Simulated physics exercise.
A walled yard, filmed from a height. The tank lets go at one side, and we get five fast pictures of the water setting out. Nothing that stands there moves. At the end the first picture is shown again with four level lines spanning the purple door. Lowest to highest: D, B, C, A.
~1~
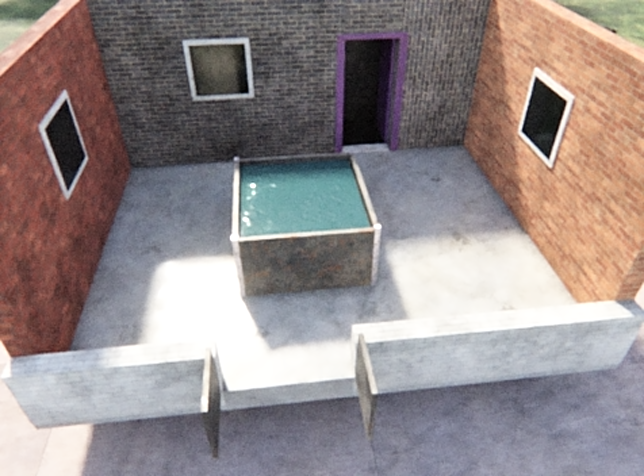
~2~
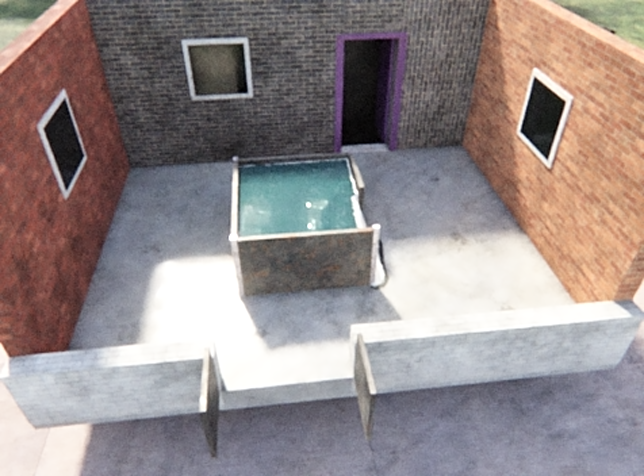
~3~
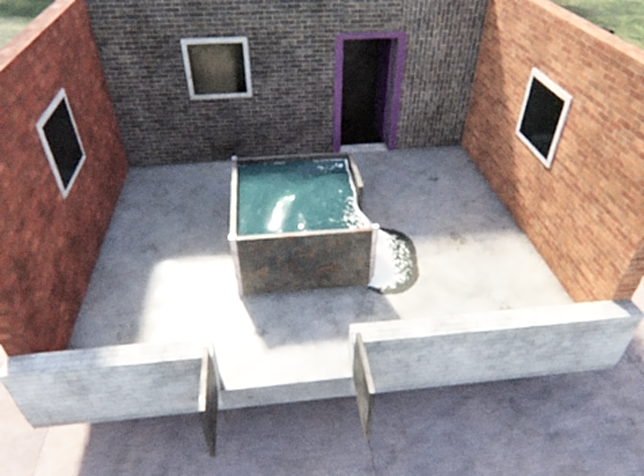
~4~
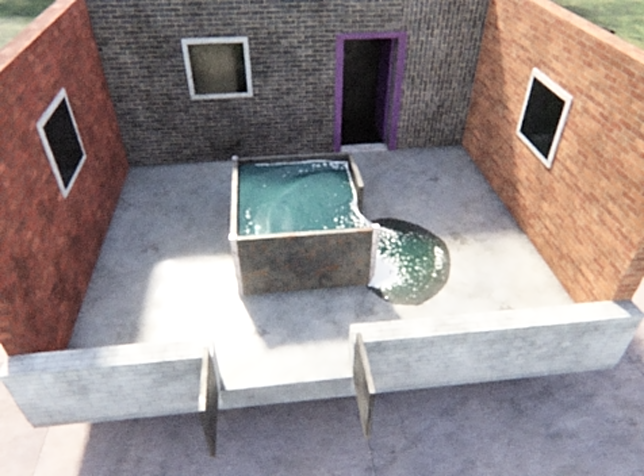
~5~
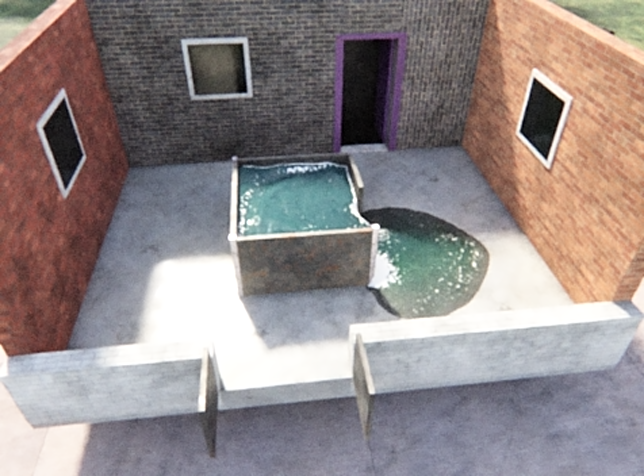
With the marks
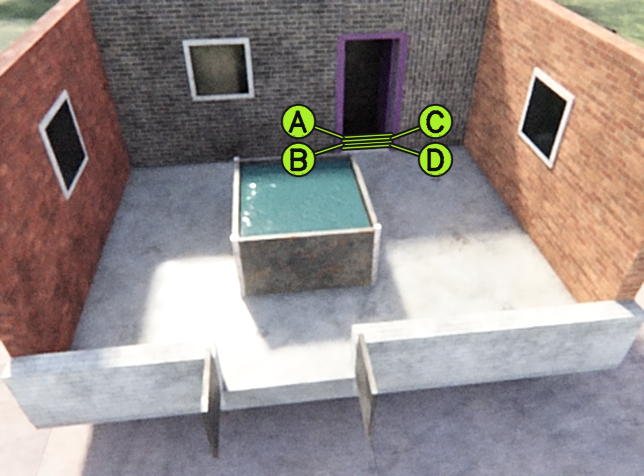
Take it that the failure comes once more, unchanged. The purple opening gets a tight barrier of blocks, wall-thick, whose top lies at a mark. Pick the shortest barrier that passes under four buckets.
Take D.
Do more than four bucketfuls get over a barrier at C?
No, that is safe.
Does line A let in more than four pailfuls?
No.
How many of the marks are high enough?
All of them.
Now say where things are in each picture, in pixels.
The first picture shows water in the tank at rest, its middle at (301, 196); foot of the purple doorway at (366, 152); open gate at (285, 328).
In the second picture, 1 % of the ground under water, visible out to (380, 282).
In the third picture, 3 % of the ground under water, visible out to (397, 234).
In the fourth picture, 6 % of the ground under water, visible out to (440, 243).
In the fifth picture, 12 % of the ground under water, visible out to (483, 252).
In lime, A at (367, 136); B at (367, 143); C at (367, 139); D at (366, 146); from the bottom up D, B, C, A.
For line A, nothing gets over.
For line B, nothing gets over.
For line C, nothing gets over.
For line D, a splash gets over, under a bucket.
